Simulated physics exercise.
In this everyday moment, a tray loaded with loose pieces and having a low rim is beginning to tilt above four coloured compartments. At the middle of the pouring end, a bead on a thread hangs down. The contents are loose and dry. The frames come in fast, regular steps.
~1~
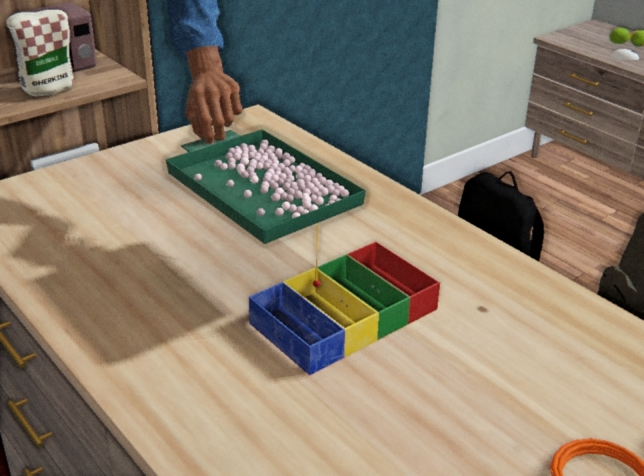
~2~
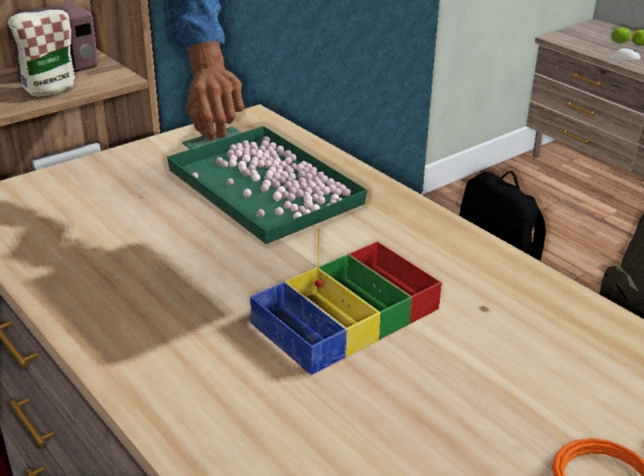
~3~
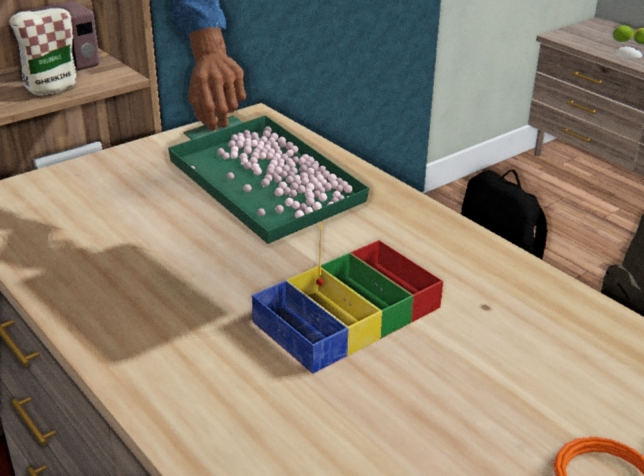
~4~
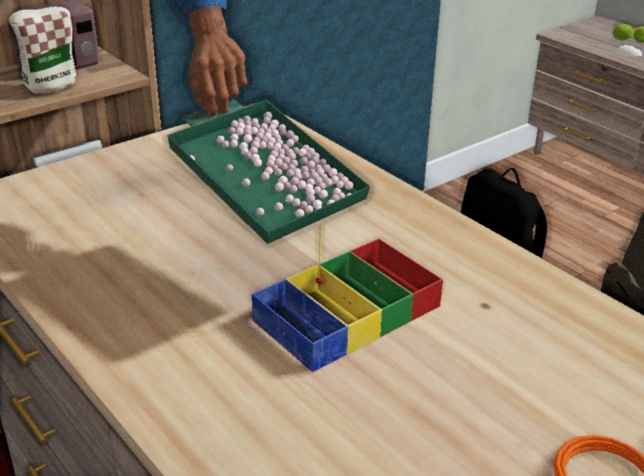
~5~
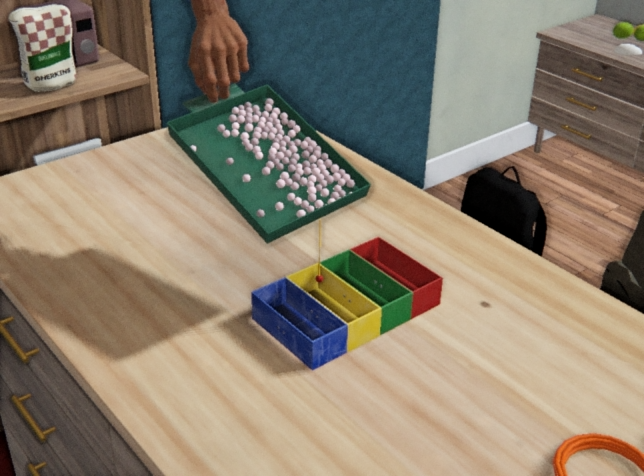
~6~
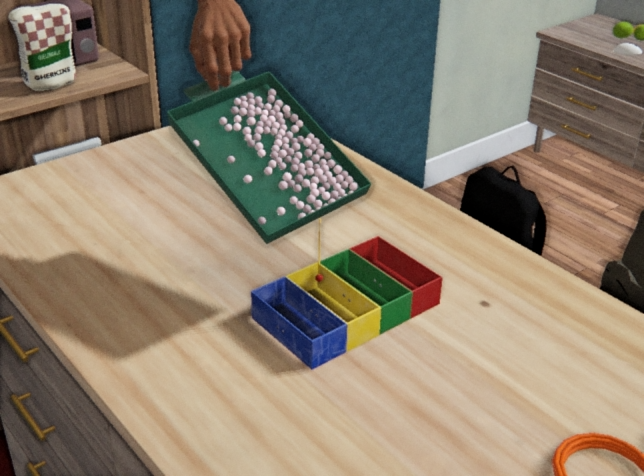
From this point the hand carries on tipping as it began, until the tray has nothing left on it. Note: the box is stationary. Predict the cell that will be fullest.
I would say the blue cell.
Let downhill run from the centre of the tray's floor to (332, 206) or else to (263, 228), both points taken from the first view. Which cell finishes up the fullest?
So, in order: The green cell, then the blue one.
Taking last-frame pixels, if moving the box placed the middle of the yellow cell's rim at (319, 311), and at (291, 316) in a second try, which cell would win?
The first placing favours the blue cell, while the second favours the yellow cell.
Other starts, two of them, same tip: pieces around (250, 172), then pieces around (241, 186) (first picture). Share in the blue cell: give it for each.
About 50 % and 50 %.
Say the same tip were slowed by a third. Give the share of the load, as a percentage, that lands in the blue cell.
Roughly 50 percent.
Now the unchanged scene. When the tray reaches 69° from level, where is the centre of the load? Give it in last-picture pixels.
Somewhere near pixel (292, 215).
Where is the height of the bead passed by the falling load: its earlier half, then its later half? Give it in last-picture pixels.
(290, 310) for the early half, (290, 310) for the late half.
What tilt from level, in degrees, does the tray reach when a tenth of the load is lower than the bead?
It is at around 75 degrees.
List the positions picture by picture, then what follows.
In the first frame, corners of the pouring end at (264, 229) and (364, 190), level; middle of the load at (282, 177), sugar pearls; bead on its thread at (317, 284); blue cell at (327, 349); yellow cell at (361, 332); green cell at (393, 316); red cell at (424, 301).
In the second frame, corners of the pouring end at (266, 229) and (365, 190), level; middle of the load at (284, 175).
In the third frame, corners of the pouring end at (268, 230) and (367, 188), tipped barely, lowest at the left corner; middle of the load at (286, 169).
In the fourth frame, corners of the pouring end at (268, 231) and (368, 186), tipped a little, lowest at the left corner; middle of the load at (286, 161), a stray few on the move.
In the fifth frame, corners of the pouring end at (268, 232) and (369, 184), tipped clearly, lowest at the left corner; middle of the load at (287, 154), about a quarter on the move.
In the sixth frame, corners of the pouring end at (268, 233) and (369, 183), tipped clearly, lowest at the left corner; middle of the load at (290, 152), nearly all on the move; blue cell at (329, 344); yellow cell at (363, 327); green cell at (396, 310); red cell at (426, 295).
Soon, tray tipped steeply; most on the tray; a small part falling or outside the box.
A while on, tray tipped past a quarter turn; about a quarter on the tray; about a quarter in the blue cell; about half falling or outside the box.
Towards the end, tray tipped past a quarter turn; about a third in the blue cell; a small part in the yellow cell; about half falling or outside the box.
Finally, tray tipped past a quarter turn; about a third in the blue cell; a small part in the yellow cell; none in the green cell; none in the red cell; about half outside the box.
